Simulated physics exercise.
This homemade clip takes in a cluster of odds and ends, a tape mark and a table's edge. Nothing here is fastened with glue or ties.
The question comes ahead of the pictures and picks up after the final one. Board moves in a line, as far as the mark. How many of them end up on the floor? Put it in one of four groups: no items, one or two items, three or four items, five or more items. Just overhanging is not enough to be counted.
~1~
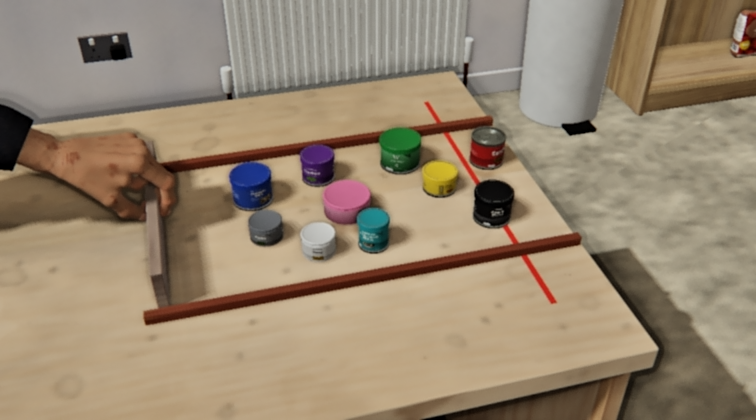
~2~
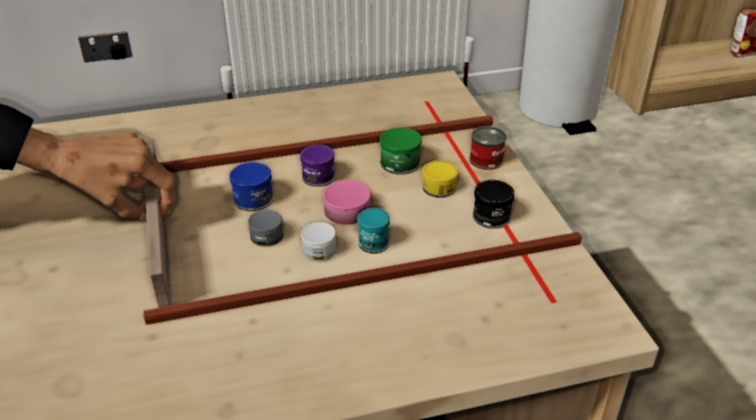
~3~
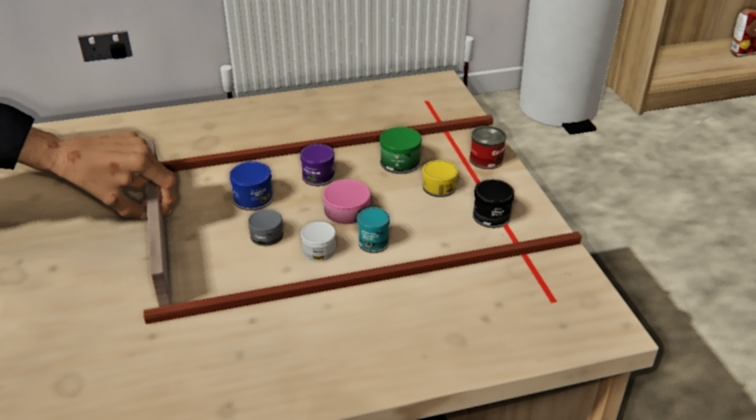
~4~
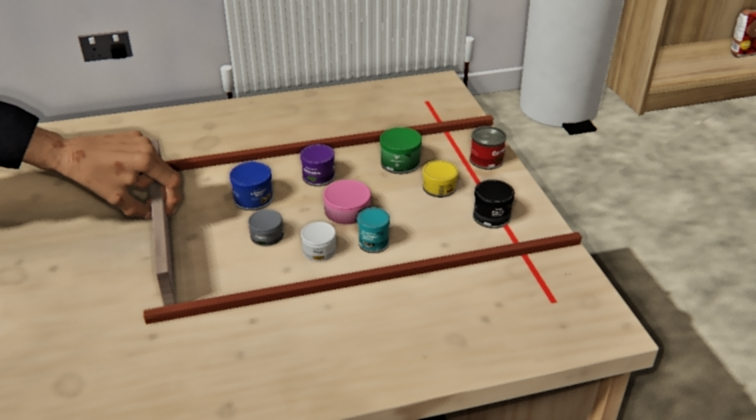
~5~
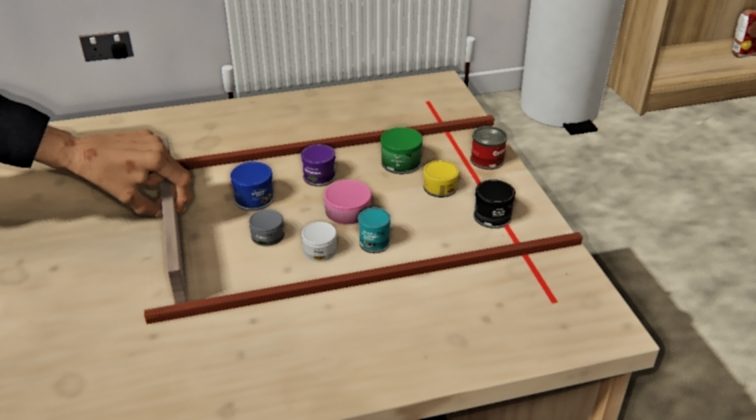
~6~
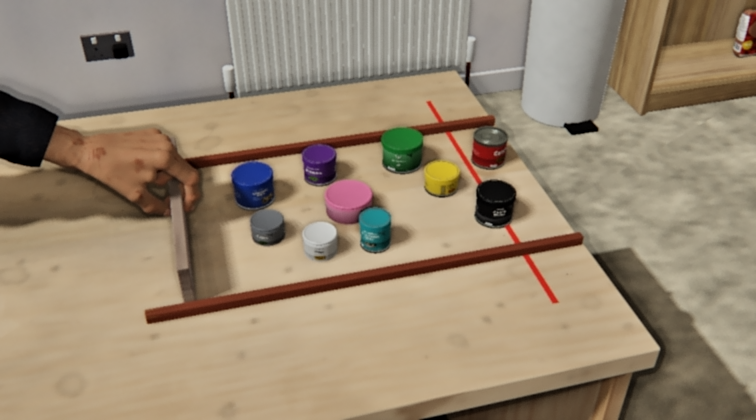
Group: One or two items.
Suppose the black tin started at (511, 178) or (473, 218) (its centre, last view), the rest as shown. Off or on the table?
First: Safe; second: Gone.
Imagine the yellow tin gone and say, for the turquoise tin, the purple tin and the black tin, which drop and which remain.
The turquoise tin remains - the purple tin remains - the black tin remains.
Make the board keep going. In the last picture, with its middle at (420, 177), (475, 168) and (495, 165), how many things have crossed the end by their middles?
First 0, next 1, last 4.
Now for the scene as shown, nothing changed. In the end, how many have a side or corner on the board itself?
4.
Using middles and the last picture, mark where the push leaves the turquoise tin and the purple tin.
They finish at roughly (554, 221) and (470, 130) respectively.
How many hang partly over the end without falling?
3 is the number.
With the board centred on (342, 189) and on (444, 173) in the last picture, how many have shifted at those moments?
At the one place 6, at the other 10.
Early on, none off yet; red tin at rest near (489, 148); black tin at rest near (495, 204); yellow tin at rest near (442, 179).
A while later, none off yet; red tin at rest near (489, 148); black tin at rest near (495, 204); yellow tin travelled about its own width near (461, 174).
Finally, the number that fall off is one or two; lost, red tin.
